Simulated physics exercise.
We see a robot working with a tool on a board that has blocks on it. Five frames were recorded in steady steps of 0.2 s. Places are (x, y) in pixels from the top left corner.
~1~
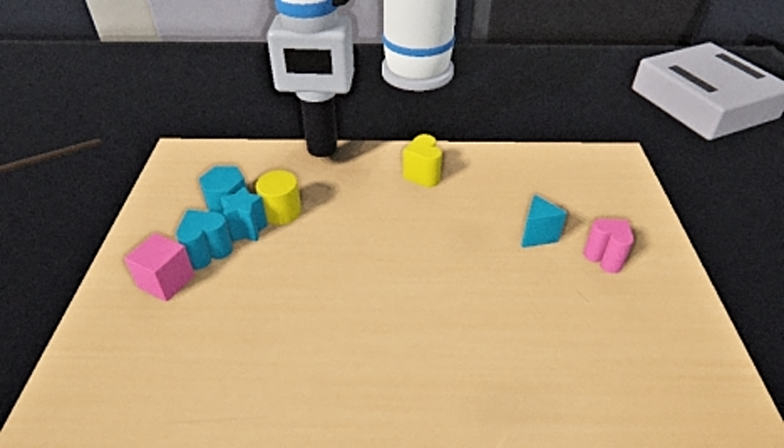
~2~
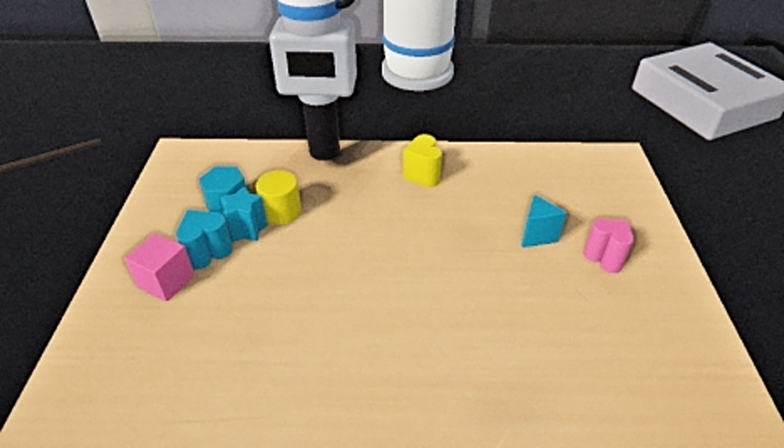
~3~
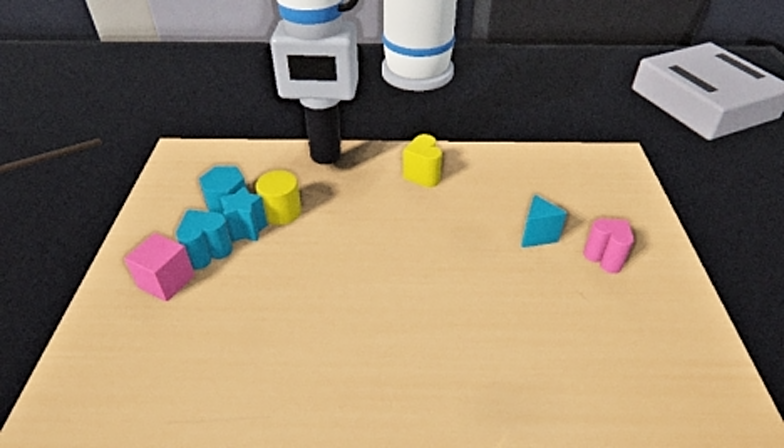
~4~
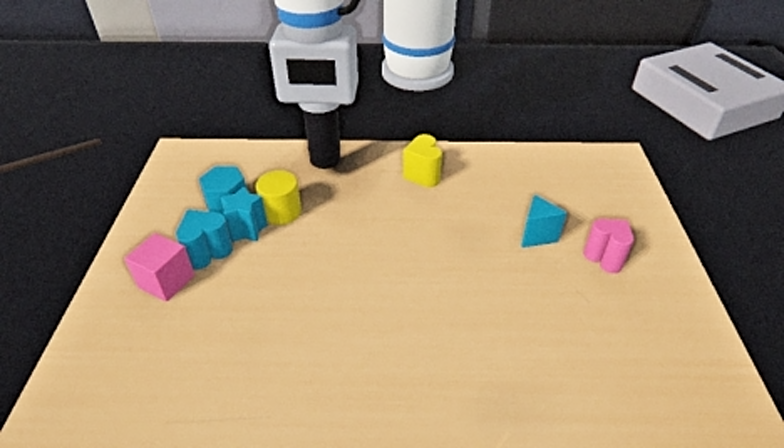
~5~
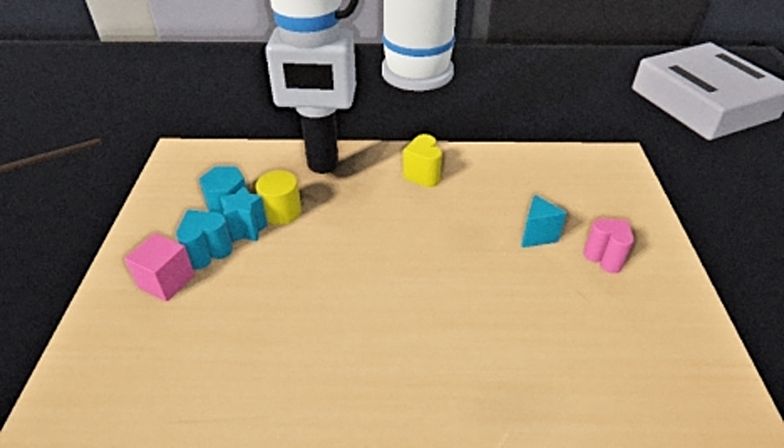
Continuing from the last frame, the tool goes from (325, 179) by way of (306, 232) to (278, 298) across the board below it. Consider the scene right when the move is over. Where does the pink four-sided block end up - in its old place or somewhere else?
At the end, its place is the same.
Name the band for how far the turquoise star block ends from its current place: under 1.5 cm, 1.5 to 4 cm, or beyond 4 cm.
The smallest band: Under 1.5 cm.
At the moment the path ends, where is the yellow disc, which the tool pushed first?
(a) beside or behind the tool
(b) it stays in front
a.
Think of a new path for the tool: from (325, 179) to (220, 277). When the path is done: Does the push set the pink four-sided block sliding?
Yes - that is the case.
What follows on the original path. One third of the way, tool (311, 200); turquoise star block (237, 202), turned 15° clockwise; yellow disc (271, 187).
Two thirds of the way, tool (296, 239); turquoise star block (235, 203), turned 20° clockwise; yellow disc (268, 189).
At the end, tool (275, 284); pink four-sided block still; turquoise star block (235, 203), turned 20° clockwise; yellow disc (268, 189).
